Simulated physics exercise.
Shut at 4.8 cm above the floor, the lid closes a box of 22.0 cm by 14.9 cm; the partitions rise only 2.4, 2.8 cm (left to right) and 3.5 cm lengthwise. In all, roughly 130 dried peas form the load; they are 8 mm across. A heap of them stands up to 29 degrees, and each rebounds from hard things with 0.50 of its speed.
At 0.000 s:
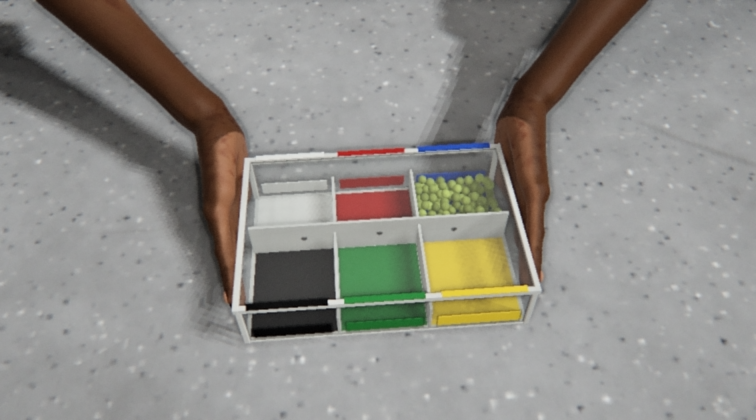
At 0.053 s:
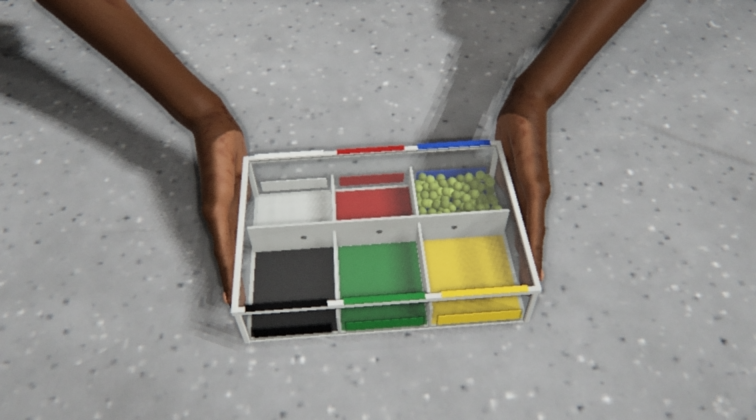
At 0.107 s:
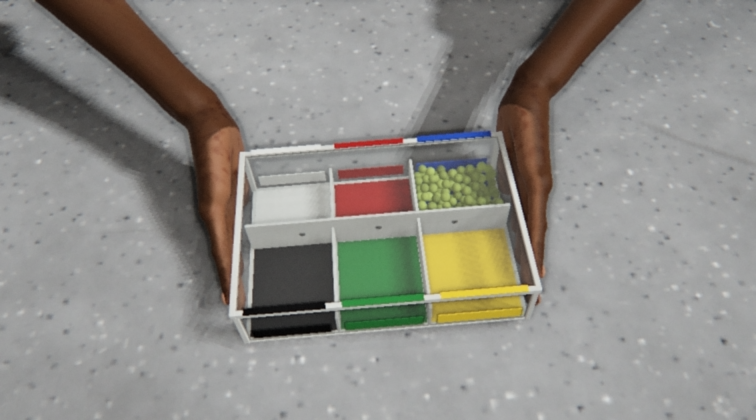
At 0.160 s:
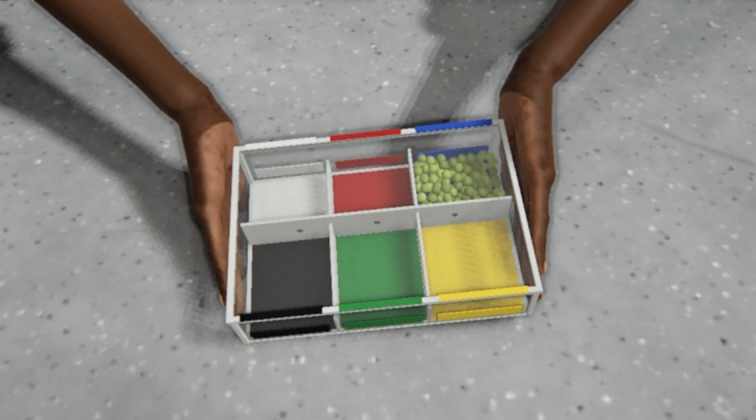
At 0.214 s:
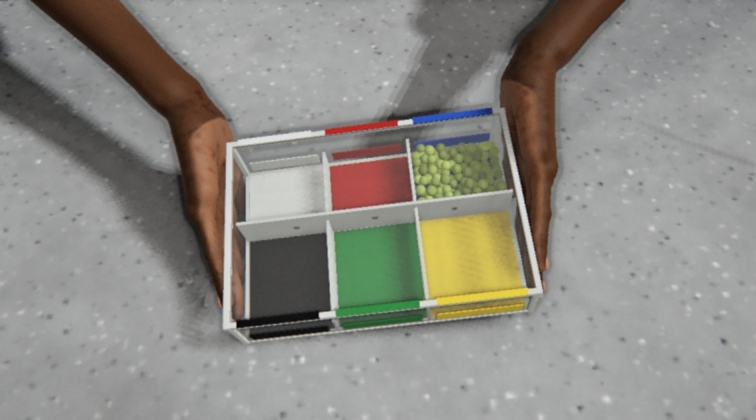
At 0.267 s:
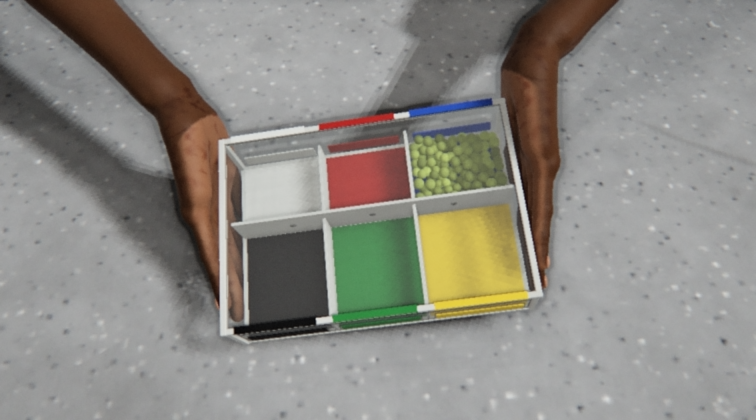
A clear six-part box with a heap of green peas in its blue back-right section tilted steadily, its left front corner lowest, while two hands held its sides above a speckled grey floor.
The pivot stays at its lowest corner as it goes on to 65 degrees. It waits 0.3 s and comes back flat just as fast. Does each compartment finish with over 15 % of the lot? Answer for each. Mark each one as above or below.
Marked: Red below; blue above; green below; yellow below; white below; black below.
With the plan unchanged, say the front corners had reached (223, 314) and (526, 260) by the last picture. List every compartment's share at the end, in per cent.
By the end red holds 10%, blue holds 80%, green holds 0%, yellow holds 0%, white holds 5% and black holds 5%.
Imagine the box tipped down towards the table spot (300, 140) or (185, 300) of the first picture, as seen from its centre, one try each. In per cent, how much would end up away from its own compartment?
10 and 30 %.
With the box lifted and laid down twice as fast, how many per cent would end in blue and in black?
I'd say blue 65 percent, black 0 percent.
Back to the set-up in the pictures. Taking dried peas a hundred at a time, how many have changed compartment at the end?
Near 10 in a hundred.
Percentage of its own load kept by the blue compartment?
Fraction kept: Approx. 90 %.
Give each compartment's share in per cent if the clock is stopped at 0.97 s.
In per cent: Red 5, blue 90, green 5, yellow 0, white 0, black 0.
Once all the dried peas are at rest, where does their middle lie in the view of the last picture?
Once everything settles, the centre is around (446, 220).
After 0.97 s, tilt 65 degrees; red 5 %, blue 90 %, green 5 %.
After 1.44 s, tilt 33 degrees; red 5 %, blue 90 %, green 5 %.
After 1.98 s, tilt 0 degrees; red 5 %, blue 90 %, green 5 %.
At rest (2.4 s), red 5 %, blue 90 %, green 5 %, yellow 0 %, white 0 %, black 0 %.
